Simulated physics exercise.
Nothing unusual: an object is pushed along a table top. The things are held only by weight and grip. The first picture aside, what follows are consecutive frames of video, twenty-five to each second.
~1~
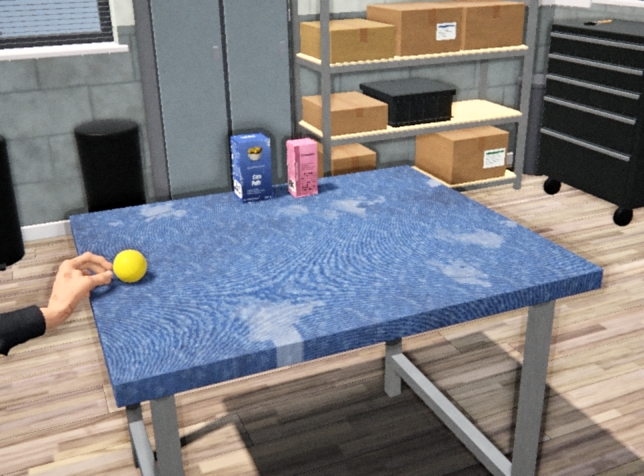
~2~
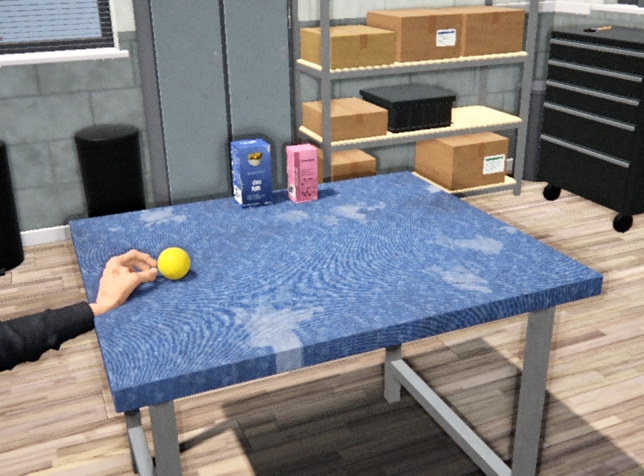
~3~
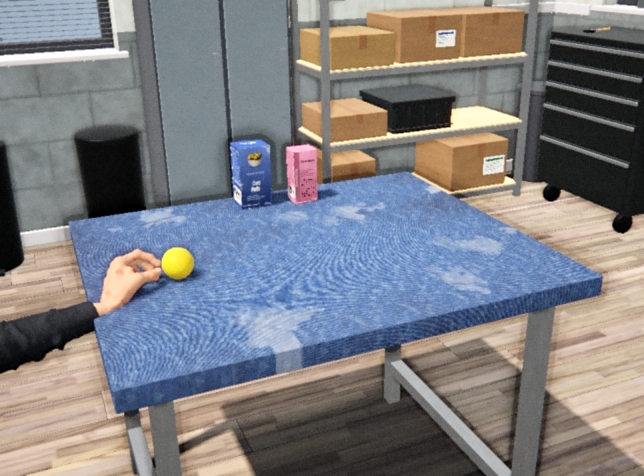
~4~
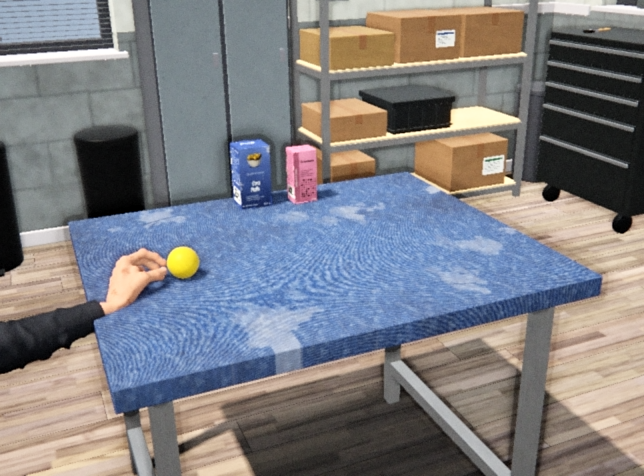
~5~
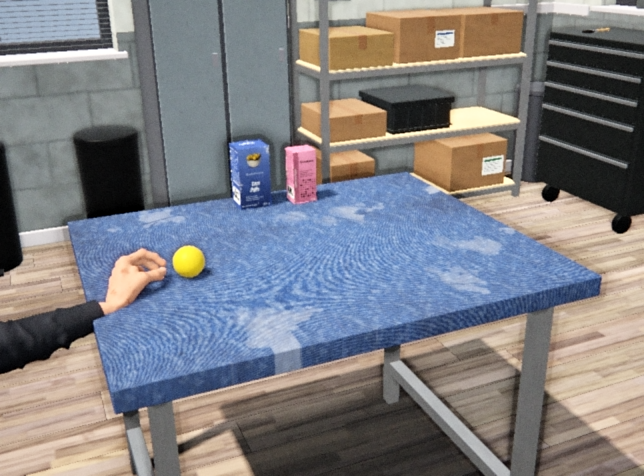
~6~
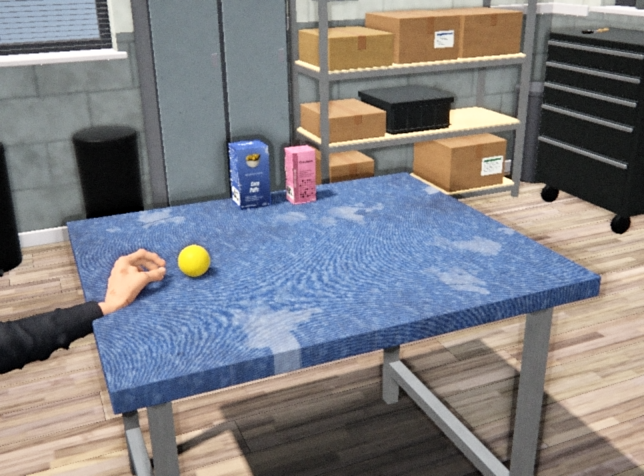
In a workshop seen from slightly above, a table with a patchy blue top stands on a wood-plank floor before shelves of cardboard boxes. A blue box and a pink box sit at its far edge, a black drawer cabinet stands at right, and a hand holds a round yellow object at left. The hand pushes it rightward, then stays put while the object moves slightly farther right, the view nearly still.
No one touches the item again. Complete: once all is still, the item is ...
On the table.
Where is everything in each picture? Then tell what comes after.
In the first picture, under the hand; yellow lemon (130, 266).
In the second picture, under the hand; yellow lemon (174, 264).
In the third picture, under the hand; yellow lemon (178, 264).
In the fourth picture, yellow lemon (183, 263).
In the fifth picture, yellow lemon (189, 262).
In the sixth picture, yellow lemon (194, 261) shifted a little.
Then, 0.10 s on from there, yellow lemon shifted about its own width near (207, 259).
Then, 0.20 s on from there, yellow lemon shifted about its own width near (217, 257).
Then, 0.40 s on from there, yellow lemon shifted well along near (231, 255).
In the end, moved from the start, yellow lemon. At the end, from the last picture's camera, yellow lemon near (235, 254).
